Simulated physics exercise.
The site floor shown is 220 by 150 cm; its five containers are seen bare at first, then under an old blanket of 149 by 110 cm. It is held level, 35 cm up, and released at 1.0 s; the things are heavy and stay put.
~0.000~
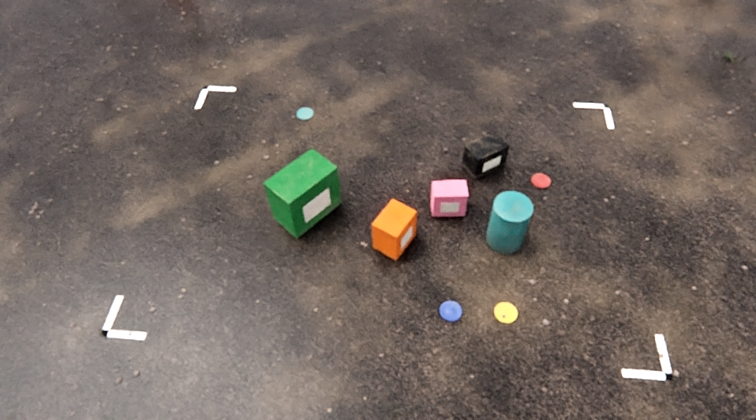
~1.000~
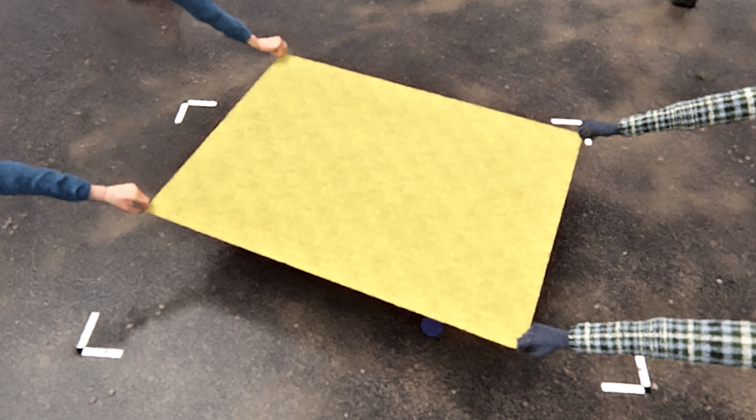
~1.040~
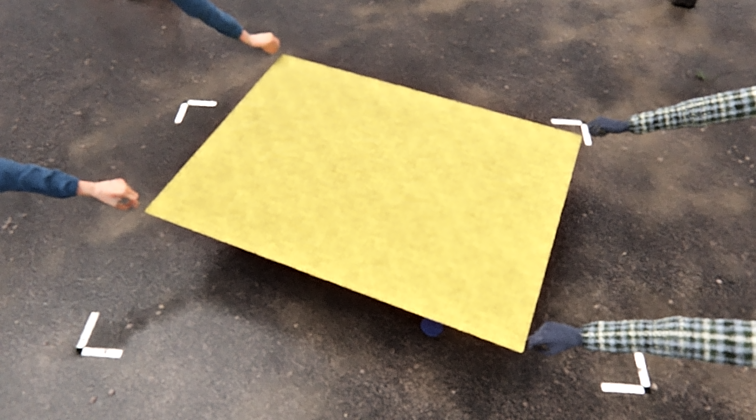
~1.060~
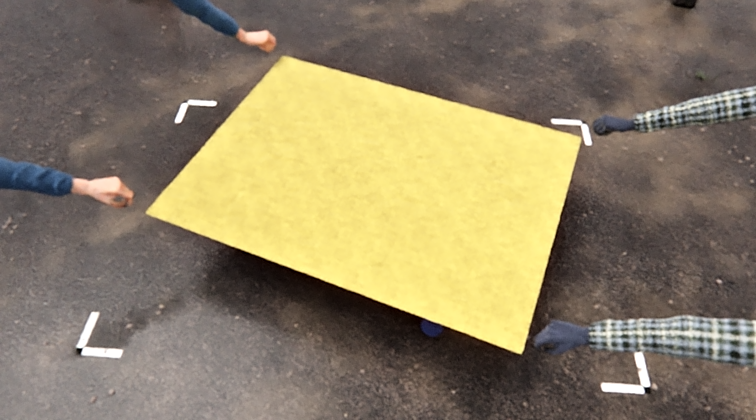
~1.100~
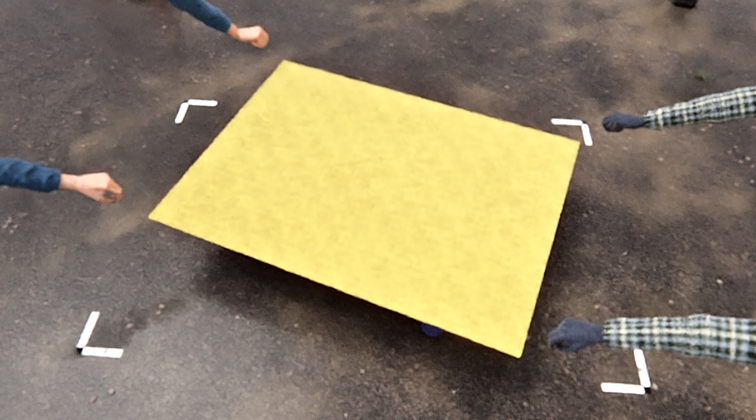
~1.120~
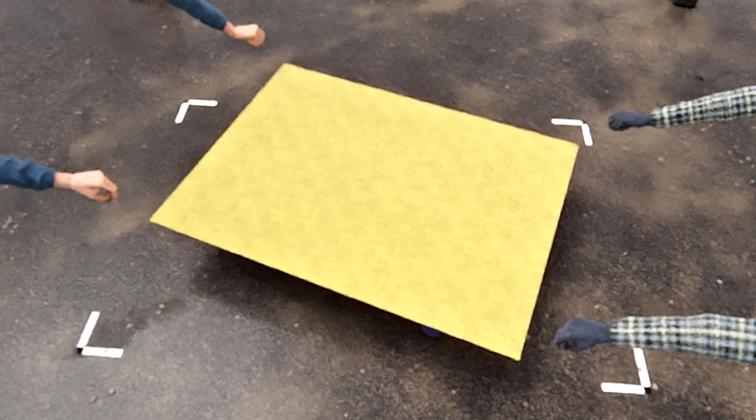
A yellow blanket, stretched flat by four hands, two in blue sleeves at left and two dark-gloved in checked sleeves at right, is let go and sinks slightly, staying level, as the hands draw back. Seen from above at an angle, the dark, rough ground has white corner marks. Before it covers them, green, orange, pink, black and teal containers stand among small coloured discs.
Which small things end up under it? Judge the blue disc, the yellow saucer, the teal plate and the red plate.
Result: Blue disc vanishes under it, yellow saucer ends under the cloth, teal plate gets covered, red plate ends under the cloth.
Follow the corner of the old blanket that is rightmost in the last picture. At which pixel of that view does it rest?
Near (542, 192).
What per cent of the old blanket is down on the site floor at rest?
Some 15 per cent.
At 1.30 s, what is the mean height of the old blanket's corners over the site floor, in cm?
About 2 cm.
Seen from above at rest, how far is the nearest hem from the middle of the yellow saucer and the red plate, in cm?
Roughly 8 cm, 6 cm.
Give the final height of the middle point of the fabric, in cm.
About 20 cm.
By 1.3 s, 0 % of it is down, spanning 163 by 142 cm, above blue disc, teal plate, yellow saucer, red plate.
By 1.5 s, 10 % of it is down, spanning 158 by 137 cm, above blue disc, teal plate, yellow saucer, red plate.
By 1.6 s, 10 % of it is down, spanning 156 by 137 cm, above blue disc, teal plate, yellow saucer, red plate.
By 1.8 s, 15 % of it is down, spanning 154 by 136 cm, above blue disc, teal plate, yellow saucer, red plate.
By 3.3 s, 15 % of it is down, spanning 155 by 137 cm, above blue disc, teal plate, yellow saucer, red plate.
